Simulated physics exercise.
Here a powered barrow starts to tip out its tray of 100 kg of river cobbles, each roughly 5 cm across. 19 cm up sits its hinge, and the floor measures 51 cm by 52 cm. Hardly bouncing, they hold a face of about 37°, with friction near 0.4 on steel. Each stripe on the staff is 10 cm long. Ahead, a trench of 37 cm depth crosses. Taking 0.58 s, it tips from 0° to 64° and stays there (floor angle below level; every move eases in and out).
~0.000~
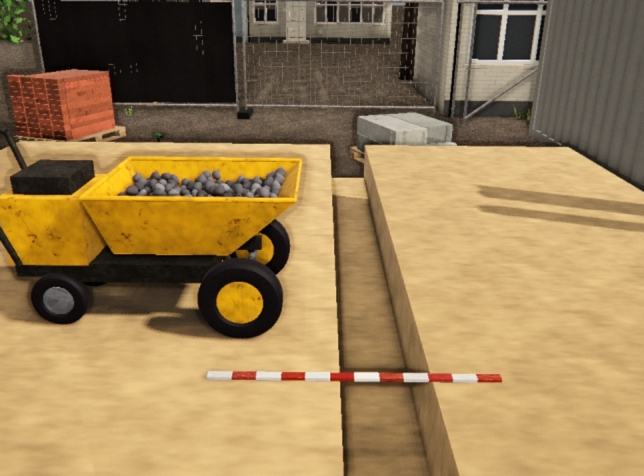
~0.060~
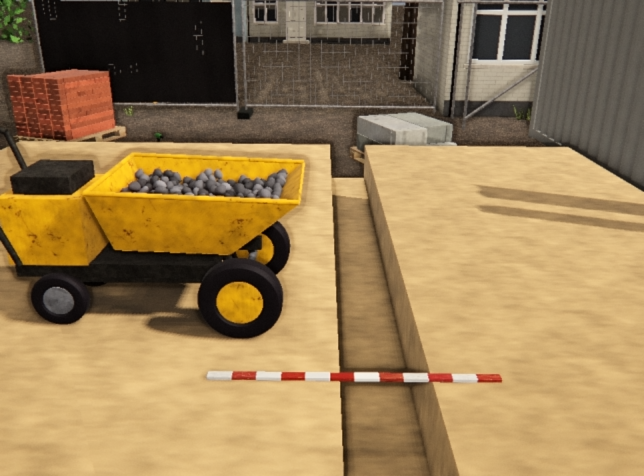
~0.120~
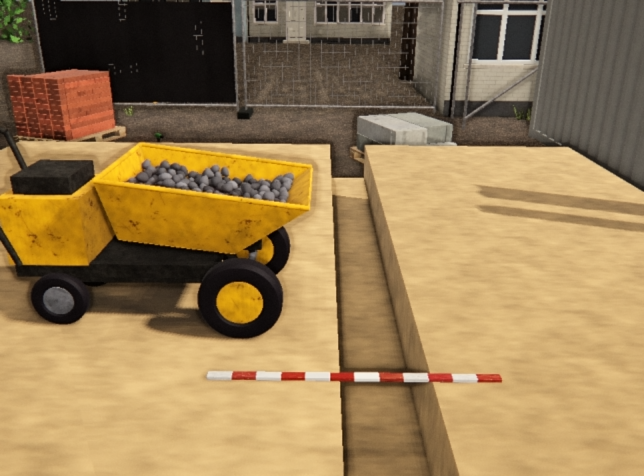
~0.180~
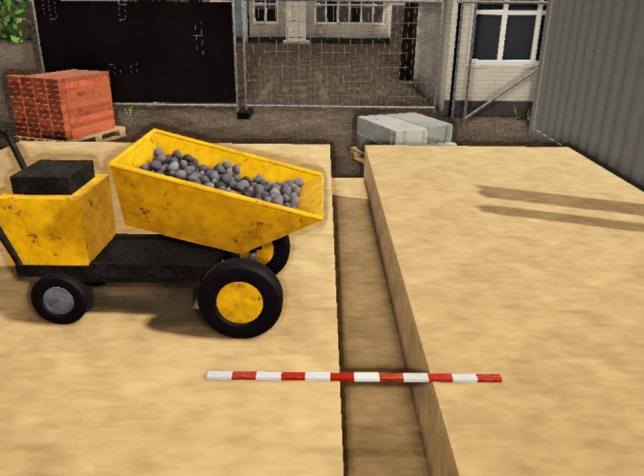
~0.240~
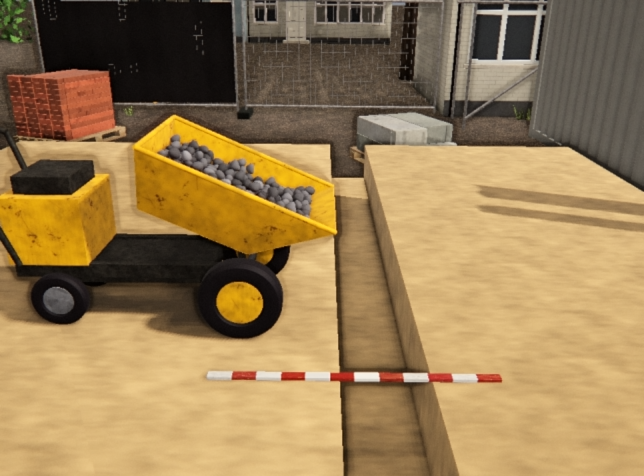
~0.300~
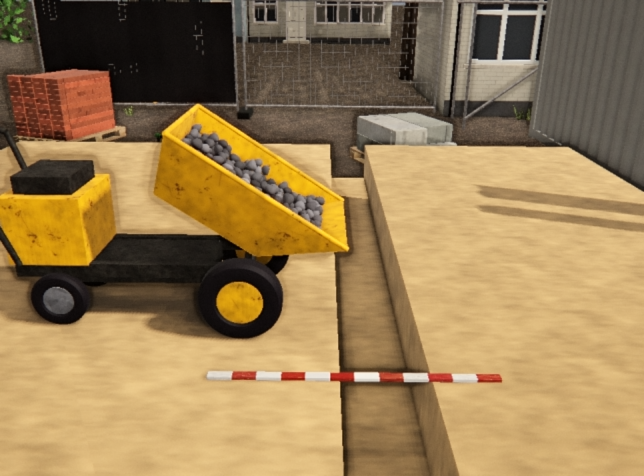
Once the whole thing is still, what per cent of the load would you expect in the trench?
I would expect about 68 per cent.
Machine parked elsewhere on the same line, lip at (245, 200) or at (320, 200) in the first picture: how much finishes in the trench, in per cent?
I'd expect close to 100 per cent at the first and 40 per cent at the second.
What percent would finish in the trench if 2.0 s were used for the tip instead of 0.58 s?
Roughly 90 per cent would.
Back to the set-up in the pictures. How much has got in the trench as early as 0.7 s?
At that moment: Approx. 15 %.
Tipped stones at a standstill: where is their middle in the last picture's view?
Look at roughly (394, 352).
After 0.4 s the floor is at 53°; 100 % in the tray; the foremost stones are at (338, 245).
After 0.7 s the floor is at 64°; 86 % in the tray, 14 % in the trench; the foremost stones are at (402, 300).
After 1.0 s the floor is at 64°; 20 % in the tray, 49 % in the trench, 31 % past the trench; the foremost stones are at (509, 299).
After 3.0 s the floor is at 64°; 0 % in the tray, 68 % in the trench, 32 % past the trench; the foremost stones are at (642, 296).
